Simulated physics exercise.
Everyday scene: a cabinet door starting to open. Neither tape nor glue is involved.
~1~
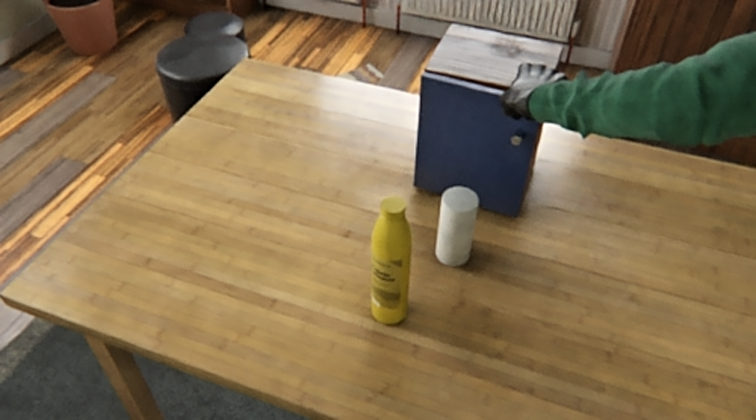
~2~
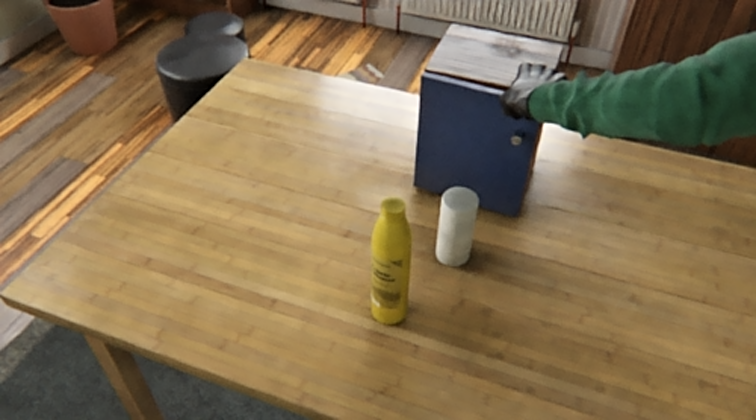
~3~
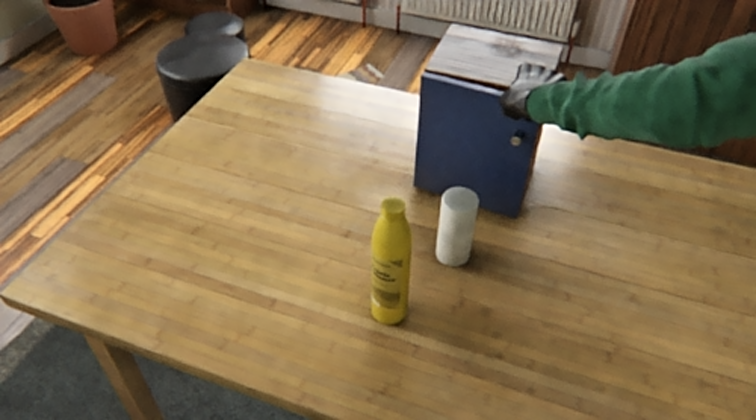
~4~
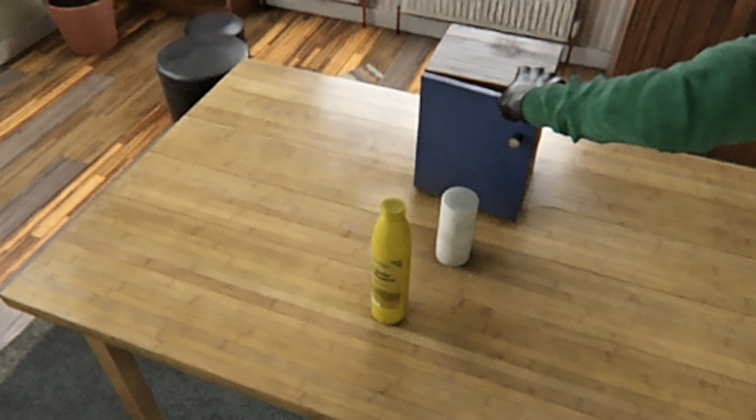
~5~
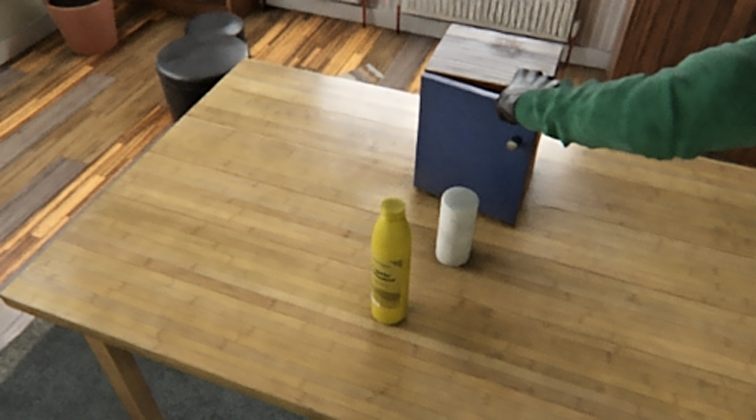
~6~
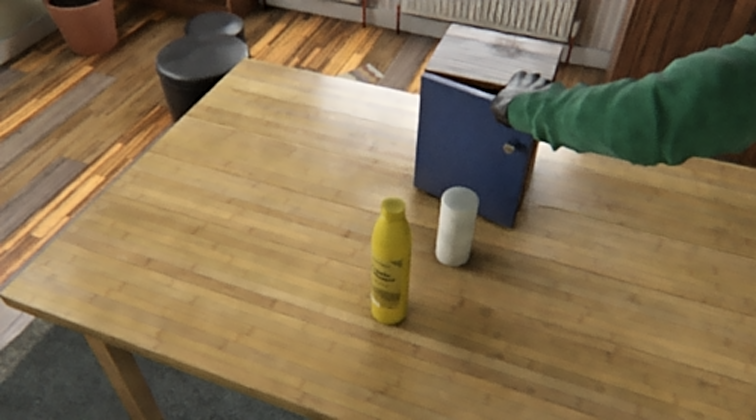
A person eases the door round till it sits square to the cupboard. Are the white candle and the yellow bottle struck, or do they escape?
I'd say the white candle is in the way; I'd say the yellow bottle is in the clear.
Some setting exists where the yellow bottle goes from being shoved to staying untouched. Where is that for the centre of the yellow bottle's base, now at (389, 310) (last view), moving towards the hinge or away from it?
The switch point lies roughly at (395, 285).
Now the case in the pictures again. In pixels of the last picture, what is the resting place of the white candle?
End position, centre: Approx. (359, 233).
Then, 1.56 s past the last view, door 58° open; white candle travelled about its own width near (423, 237); yellow bottle at rest near (392, 262).
Finally, the white candle gets shoved, near (359, 233); the yellow bottle stays untouched, near (392, 262).
